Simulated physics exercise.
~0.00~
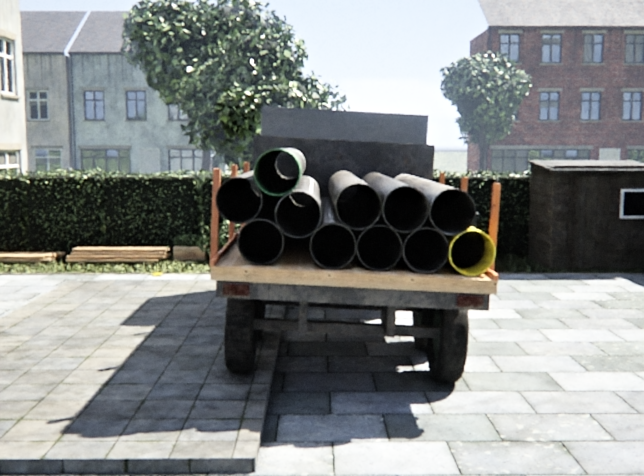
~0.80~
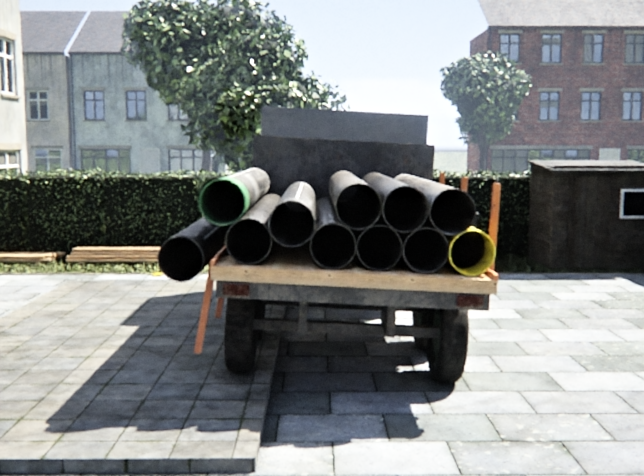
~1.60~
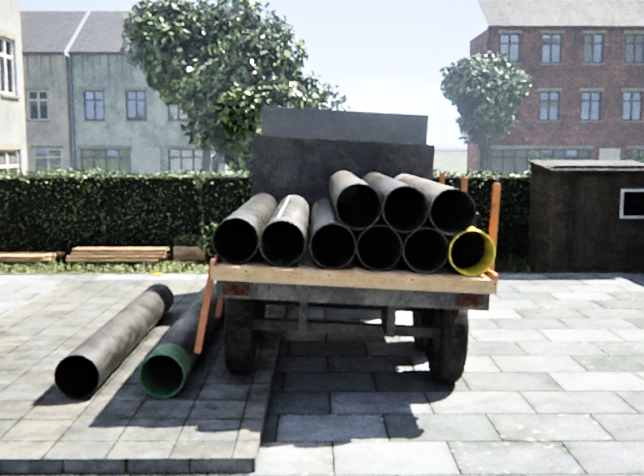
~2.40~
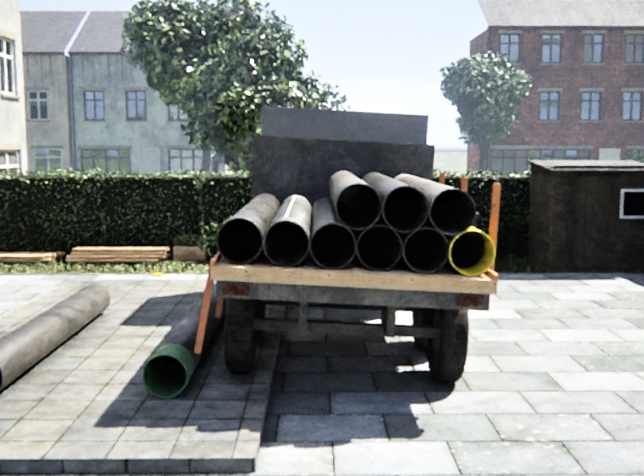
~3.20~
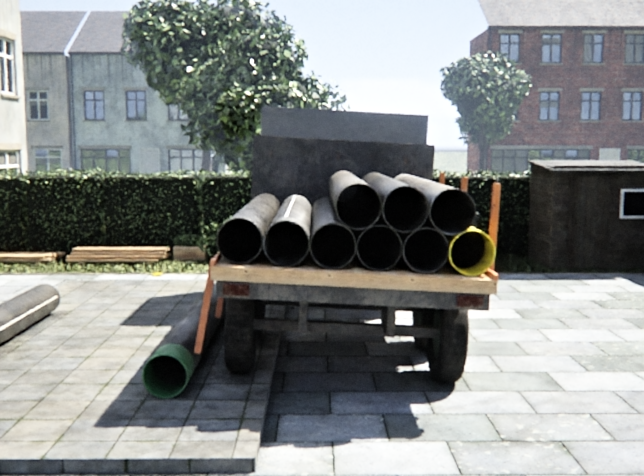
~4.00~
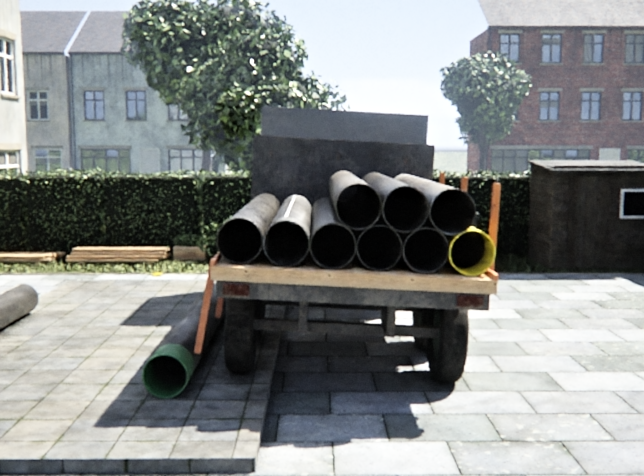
On a paved yard beside a hedge, the left posts of a parked flatbed loaded with pipes swung down, and a black pipe and the green-marked one dropped off; the black one rolled away left while the green one stopped beside the wheel.
